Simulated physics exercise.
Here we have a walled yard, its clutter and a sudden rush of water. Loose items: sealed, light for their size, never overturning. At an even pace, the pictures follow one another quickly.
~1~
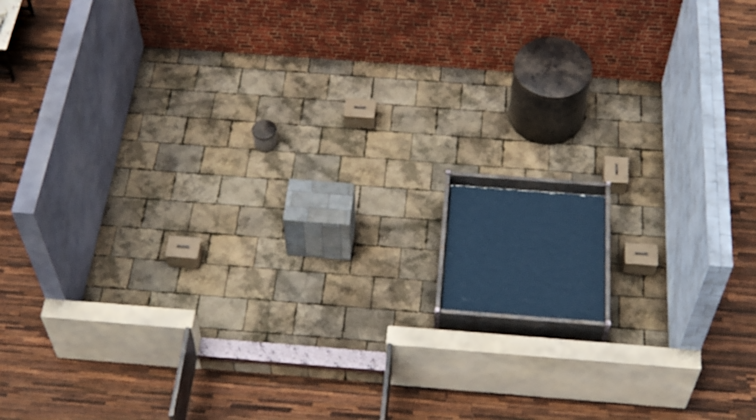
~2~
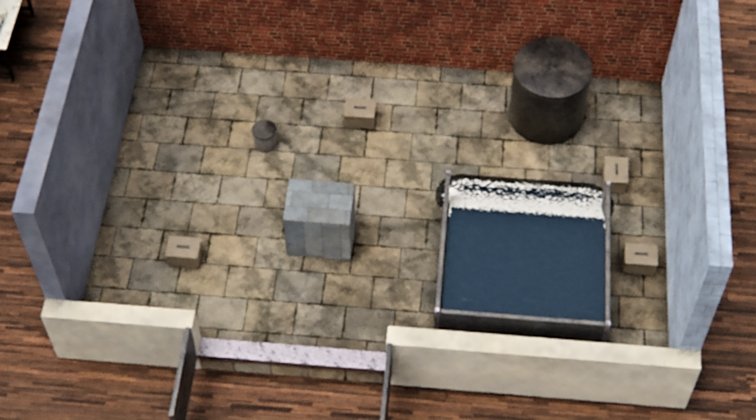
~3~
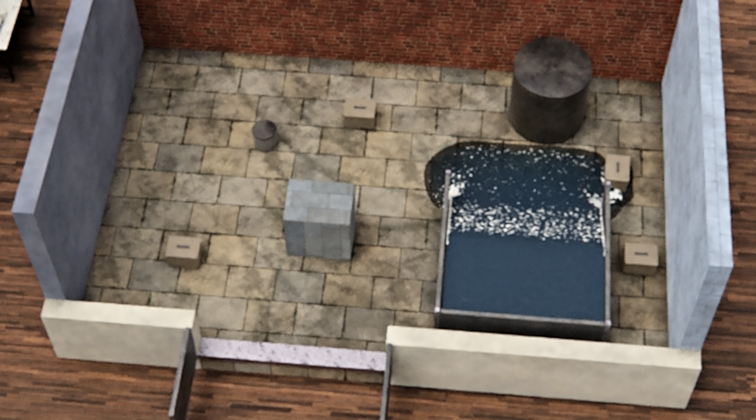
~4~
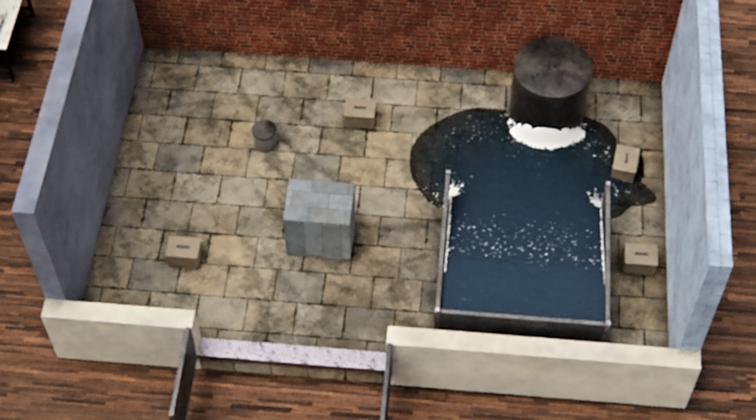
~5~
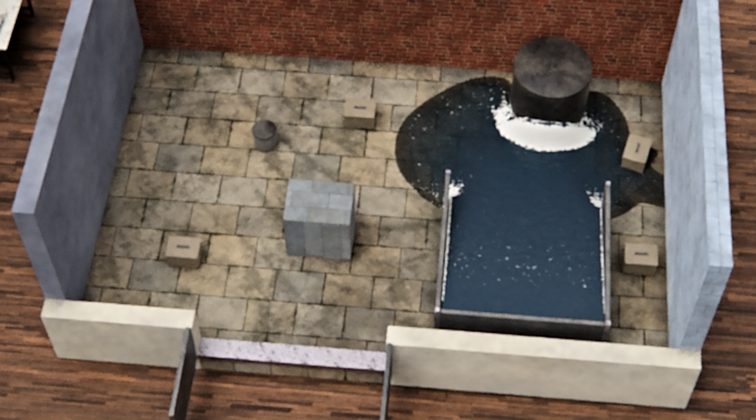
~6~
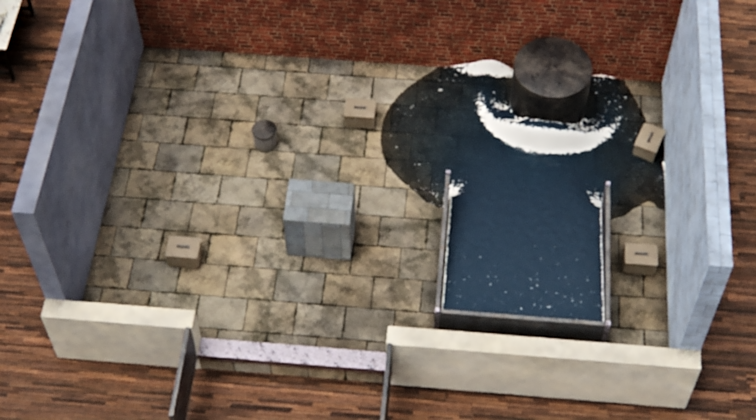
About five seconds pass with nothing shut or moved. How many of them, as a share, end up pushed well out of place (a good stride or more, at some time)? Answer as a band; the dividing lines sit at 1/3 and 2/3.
2/3 or more.
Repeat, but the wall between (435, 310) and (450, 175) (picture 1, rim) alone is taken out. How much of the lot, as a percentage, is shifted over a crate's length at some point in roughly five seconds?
I'd guess close to 60 percent.
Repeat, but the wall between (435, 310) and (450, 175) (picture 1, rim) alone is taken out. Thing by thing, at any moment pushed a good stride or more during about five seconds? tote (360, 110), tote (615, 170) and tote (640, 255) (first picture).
Taking them one at a time, the first gets shoved clear, the second not displaced that far and the third not displaced that far.
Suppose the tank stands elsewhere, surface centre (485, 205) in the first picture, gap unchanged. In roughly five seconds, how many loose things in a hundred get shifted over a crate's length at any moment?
Roughly 100 in a hundred.
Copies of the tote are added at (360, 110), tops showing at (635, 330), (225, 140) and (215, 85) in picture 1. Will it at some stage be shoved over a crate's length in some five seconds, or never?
Item by item: Remains in place, goes the distance, goes the distance.
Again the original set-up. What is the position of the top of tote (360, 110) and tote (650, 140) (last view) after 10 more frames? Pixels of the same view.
Near (299, 100) and (612, 63).
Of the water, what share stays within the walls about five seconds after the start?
I'd put it close to 100 percent.
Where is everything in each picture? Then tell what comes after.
A tote at (616, 169) rests on the ground; a tote at (641, 254) rests on the ground; 0 of 5 have shifted, in the first frame.
A tote at (616, 169), on the bottom; a tote at (641, 254) rests on the ground; 0 of 5 have shifted, in the second frame.
A tote at (618, 168) rests on the ground, close to its start; a tote at (641, 254) rests on the ground; 0 of 5 have shifted, in the third frame.
A tote at (626, 159) rests on the ground, close to its start; a tote at (641, 254) rests on the ground; 1 of 5 have shifted, in the fourth frame.
A tote at (638, 148) rests on the ground, a stride from its start; a tote at (641, 254), on the bottom; 1 of 5 have shifted, in the fifth frame.
A tote at (650, 138), on the bottom, a stride from its start; a tote at (641, 254) rests on the ground; 1 of 5 have shifted, in the sixth frame.
A moment on, 1 of 5 are well off their spots; 1 afloat.
Next, 2 of 5 are well off their spots; 1 afloat.
Later, 3 of 5 are well off their spots; 3 afloat.
In the end, 5 of 5 are well off their spots, and 5 have been at some point; 5 afloat.
